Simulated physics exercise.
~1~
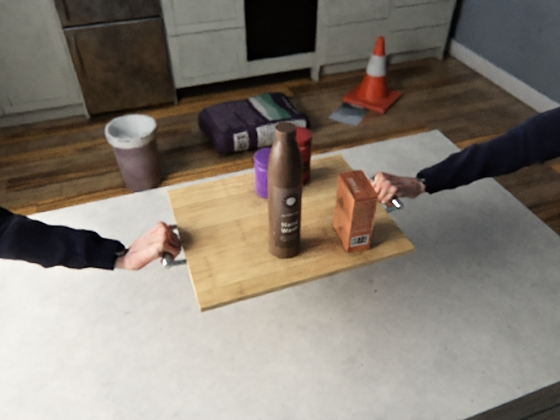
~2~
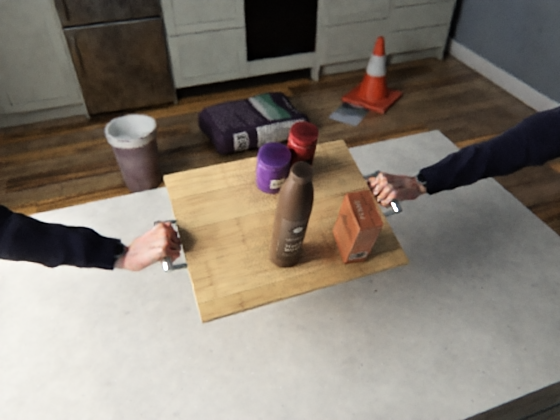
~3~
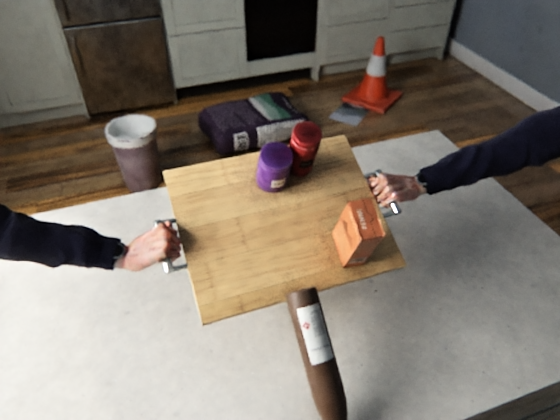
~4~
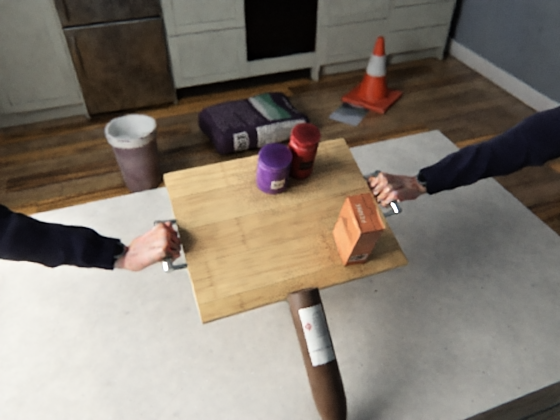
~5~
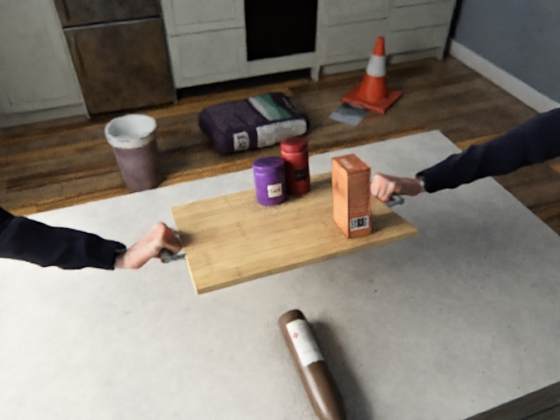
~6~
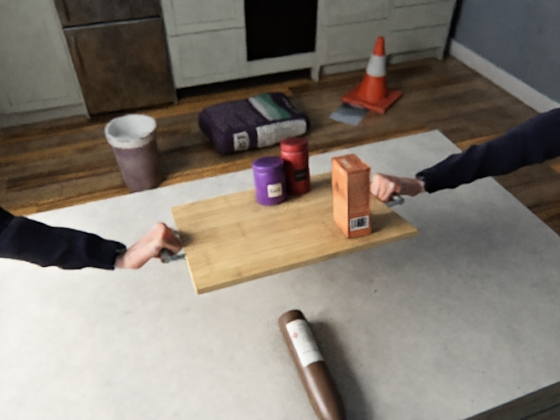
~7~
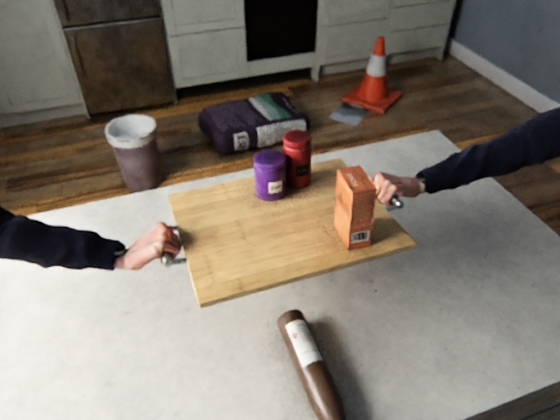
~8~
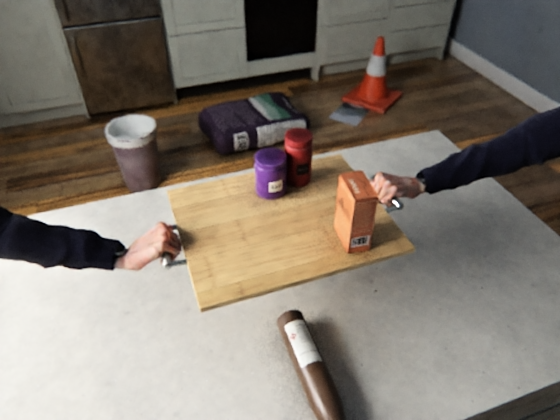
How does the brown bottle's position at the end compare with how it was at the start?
At the start the brown bottle stands upright on the board, and at the end it lies on its side on the countertop.
